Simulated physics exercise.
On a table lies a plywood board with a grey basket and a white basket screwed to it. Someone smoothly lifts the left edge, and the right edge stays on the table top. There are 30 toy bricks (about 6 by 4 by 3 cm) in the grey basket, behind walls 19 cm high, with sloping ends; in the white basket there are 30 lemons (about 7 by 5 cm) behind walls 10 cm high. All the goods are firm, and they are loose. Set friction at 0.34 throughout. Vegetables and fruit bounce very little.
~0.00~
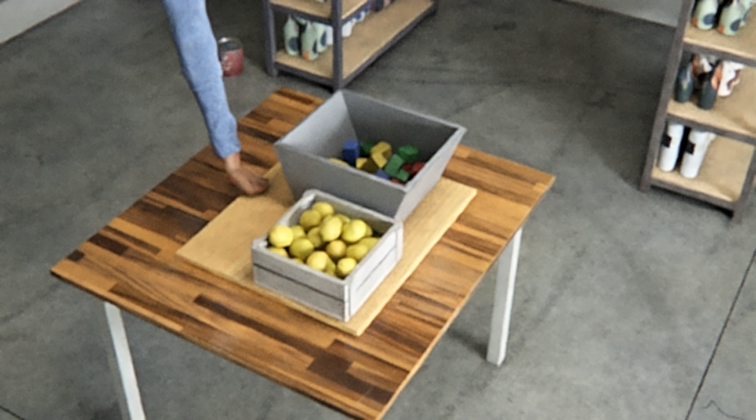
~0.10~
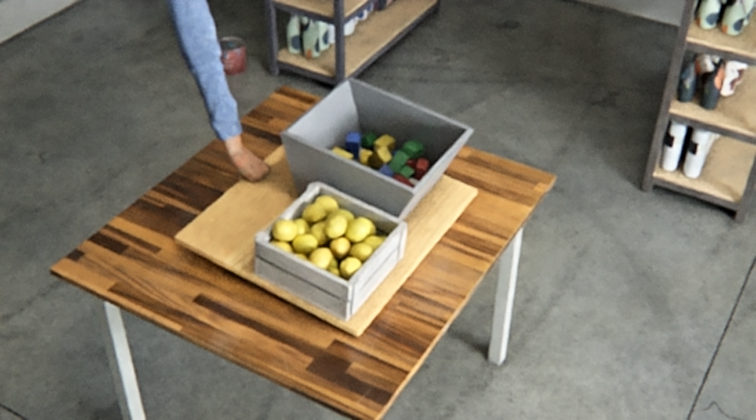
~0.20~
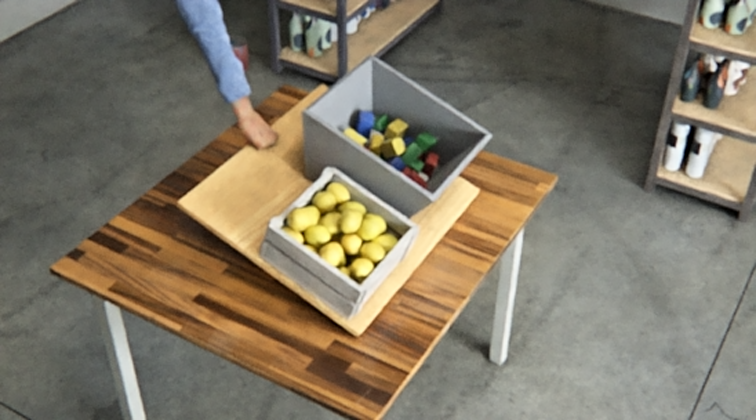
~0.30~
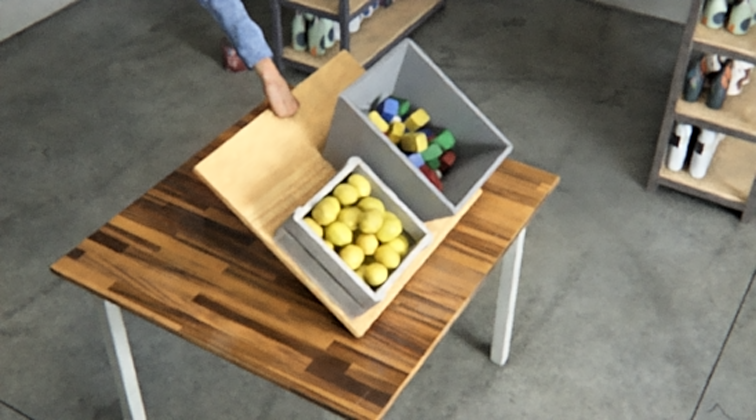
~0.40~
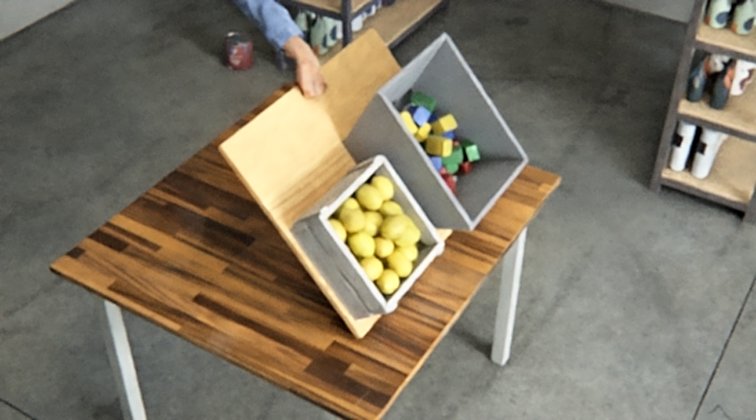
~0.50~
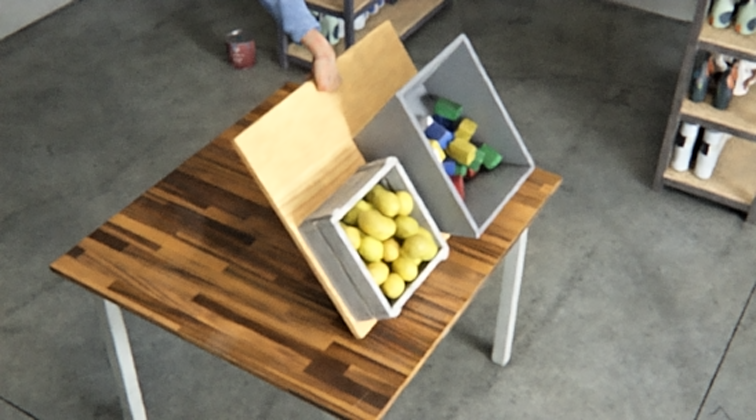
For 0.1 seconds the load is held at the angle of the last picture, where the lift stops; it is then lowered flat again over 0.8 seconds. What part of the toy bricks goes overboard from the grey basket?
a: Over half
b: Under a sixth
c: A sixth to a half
b, under a sixth.
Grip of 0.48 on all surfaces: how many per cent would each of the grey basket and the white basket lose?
Then the grey basket sheds 0 per cent, while the white basket sheds 30 per cent.
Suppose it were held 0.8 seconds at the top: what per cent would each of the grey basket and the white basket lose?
That would cost grey basket 0 per cent of its load and white basket 20 per cent.
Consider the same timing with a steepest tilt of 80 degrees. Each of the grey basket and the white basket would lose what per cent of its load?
Then grey basket 80, white basket 50 per cent.
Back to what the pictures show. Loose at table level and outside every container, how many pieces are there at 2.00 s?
About 0.
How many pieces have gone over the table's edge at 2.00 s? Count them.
Estimated number of pieces: About 4.
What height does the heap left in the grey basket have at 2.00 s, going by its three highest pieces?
12 centimetres high, more or less.
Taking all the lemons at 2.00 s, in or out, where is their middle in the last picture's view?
Close to (339, 265).
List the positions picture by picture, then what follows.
In the first picture (each is followed by its nearest rim corner in this view; the camera moves round a little), grey basket, (404, 188); white basket, (342, 283); 0° from level; none out.
Grey basket, (412, 190); white basket, (346, 284); 6° from level, in the second picture.
Grey basket, (431, 196); white basket, (359, 287); 19° from level, in the third picture.
Grey basket, (454, 210); white basket, (374, 296); 35° from level, in the fourth picture.
Grey basket, (471, 225); white basket, (386, 306); 48° from level, in the fifth picture.
Grey basket, (478, 232); white basket, (390, 311); 54° from level; none out, in the sixth picture.
After 0.74 s, tilt 50°; grey basket 30 in, 0 out and white basket 28 in, 2 out.
After 1.04 s, tilt 23°; grey basket 30 in, 0 out and white basket 26 in, 4 out.
After 1.46 s, tilt 0°; grey basket 30 in, 0 out and white basket 26 in, 4 out.
Outcome (at 2.00 s), grey basket 30 in, 0 out and white basket 26 in, 4 out. Asked share, 0 of 30, 0 per cent.
